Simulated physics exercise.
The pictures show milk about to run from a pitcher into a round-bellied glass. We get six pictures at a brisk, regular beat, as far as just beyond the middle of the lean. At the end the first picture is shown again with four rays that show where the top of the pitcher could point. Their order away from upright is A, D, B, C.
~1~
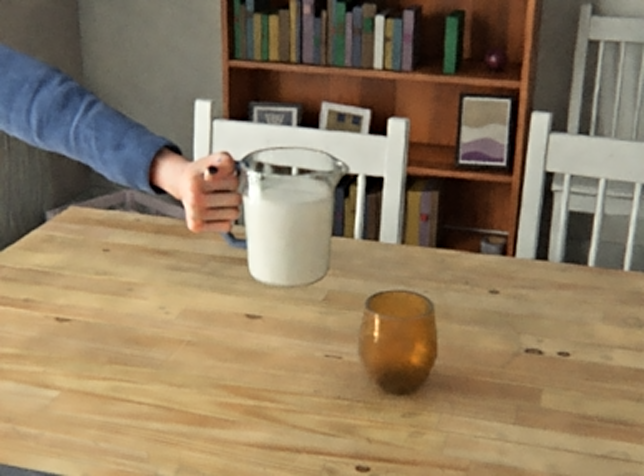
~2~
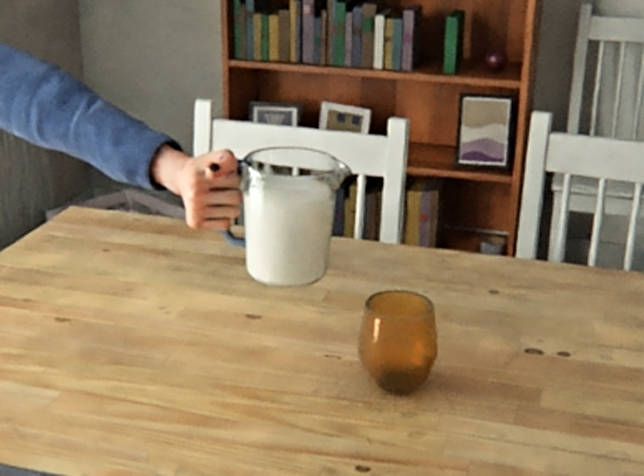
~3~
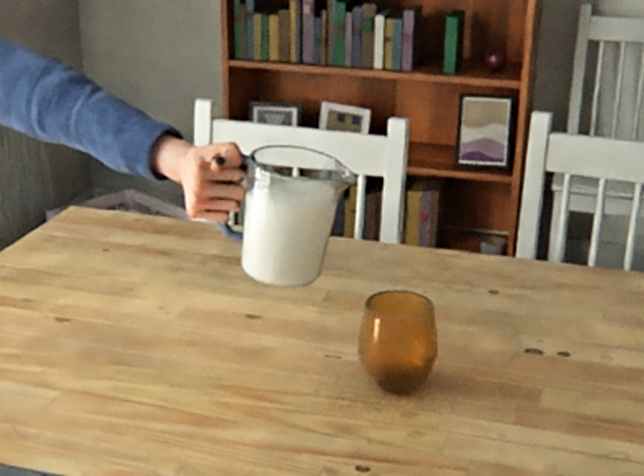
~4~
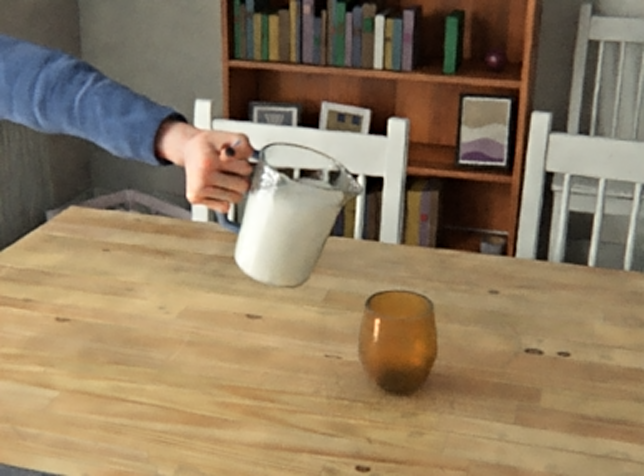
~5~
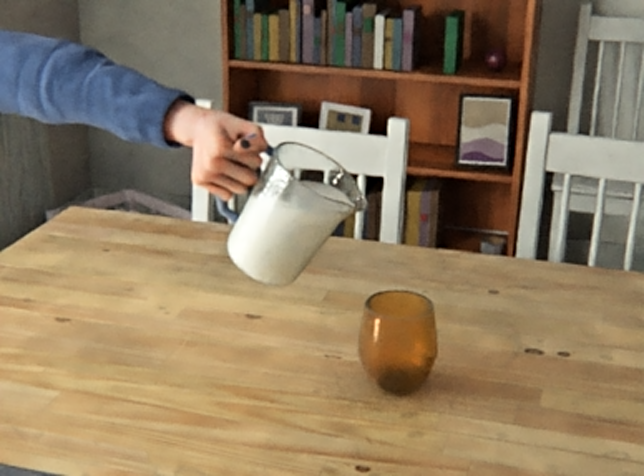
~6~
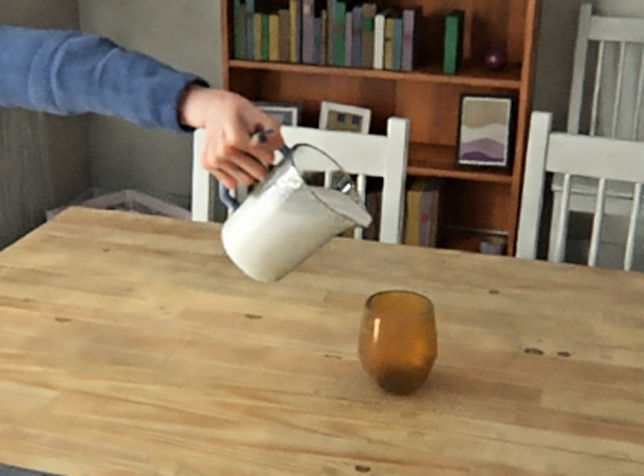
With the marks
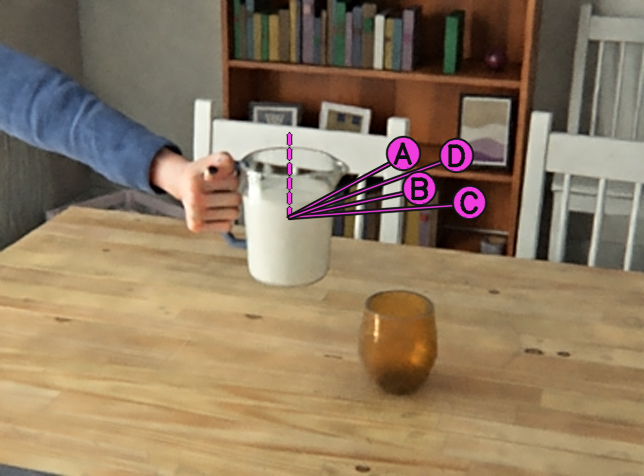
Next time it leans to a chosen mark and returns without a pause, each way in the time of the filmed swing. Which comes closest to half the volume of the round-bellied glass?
Best: D.
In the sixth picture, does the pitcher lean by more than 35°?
Yes, it does.
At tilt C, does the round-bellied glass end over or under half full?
Over half.
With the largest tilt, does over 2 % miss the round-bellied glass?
Yes.
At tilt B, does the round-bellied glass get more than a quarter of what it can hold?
Yes, clearly.
On the marked copy, A at (389, 163); B at (402, 193); C at (452, 205); D at (441, 162).
If A is chosen, the round-bellied glass ends with about 35 % of what it can hold.
If B is chosen, the round-bellied glass ends with about 64 % of what it can hold; 7 % of the milk is spilt.
If C is chosen, the round-bellied glass ends with about 79 % of what it can hold; 11 % of the milk is spilt.
If D is chosen, the round-bellied glass ends with about 51 % of what it can hold.
